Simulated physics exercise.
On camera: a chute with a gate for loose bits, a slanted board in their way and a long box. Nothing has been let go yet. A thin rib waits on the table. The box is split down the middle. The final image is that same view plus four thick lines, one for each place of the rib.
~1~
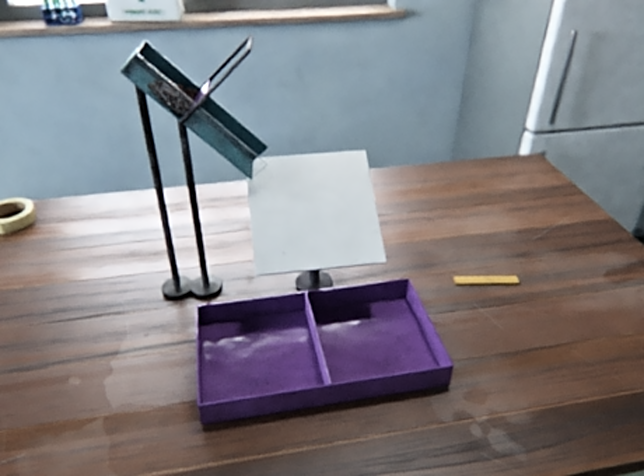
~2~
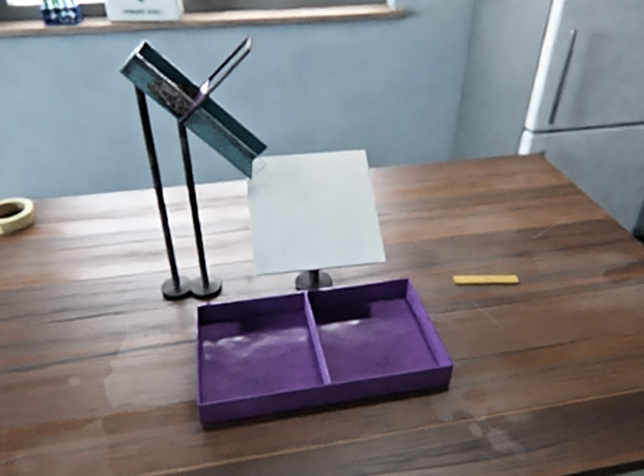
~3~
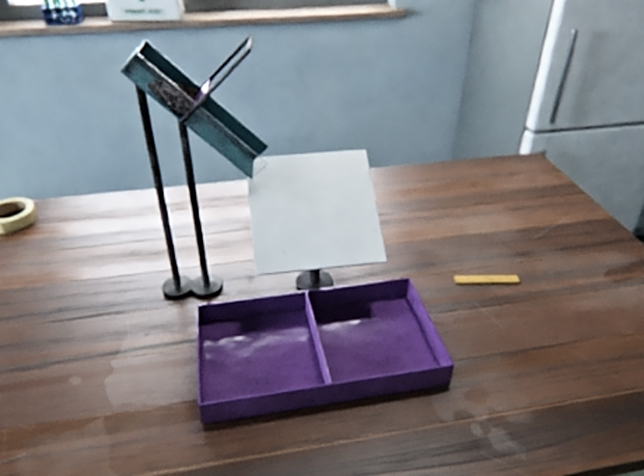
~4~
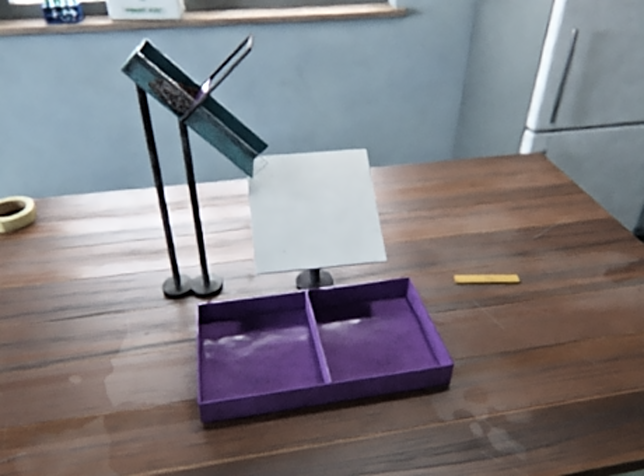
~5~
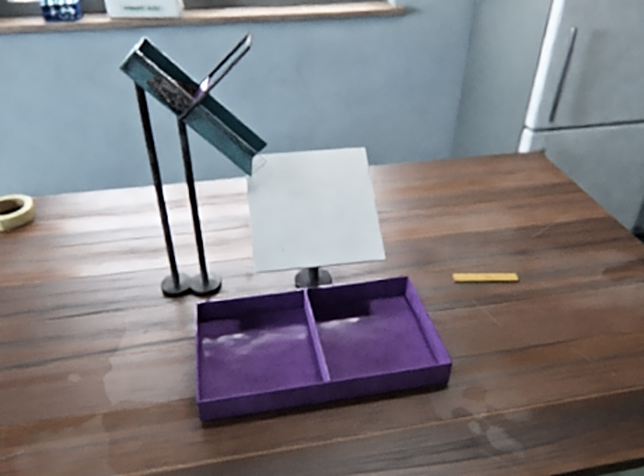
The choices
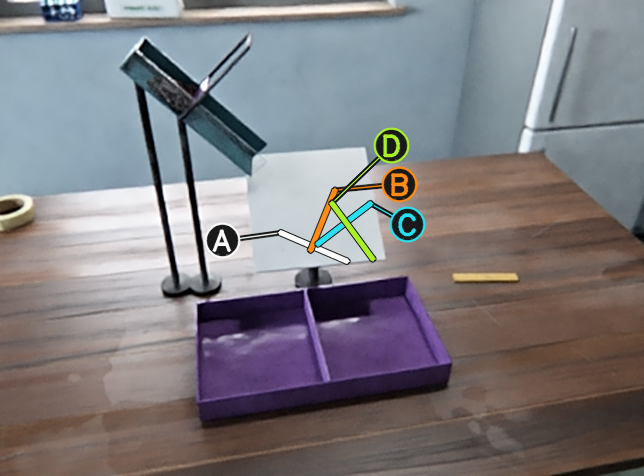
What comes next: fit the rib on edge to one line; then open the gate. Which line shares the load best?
The answer is line C.
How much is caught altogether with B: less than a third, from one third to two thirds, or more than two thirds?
Line B gives more than two thirds.
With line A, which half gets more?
Right.
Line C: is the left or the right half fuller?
Left.
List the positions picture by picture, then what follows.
The first frame shows load behind the gate at (177, 99), allspice berries; lip of the chute at (252, 170), sloping fairly steeply.
The second frame shows middle of the board at (313, 209), tilted fairly steeply; middle of its low edge at (322, 268); of its high edge at (305, 154).
The third frame shows front corners of the box at (199, 404) and (453, 364); front end of its middle wall at (331, 384); gate still shut at (205, 91).
The fourth frame shows middle of the load at (178, 97); lip at (253, 169).
The fifth frame shows middle of the load at (176, 96); lip at (252, 167).
On the marked copy, line A from (280, 232) to (346, 261); line B from (334, 190) to (310, 250); line C from (370, 203) to (317, 244); line D from (331, 203) to (372, 258).
With A, of what is caught, none in the left half, all in the right.
With B, of what is caught, nearly all in the left half, a small part in the right.
With C, of what is caught, about two thirds in the left half, about a third in the right.
With D, of what is caught, a small part in the left half, nearly all in the right.
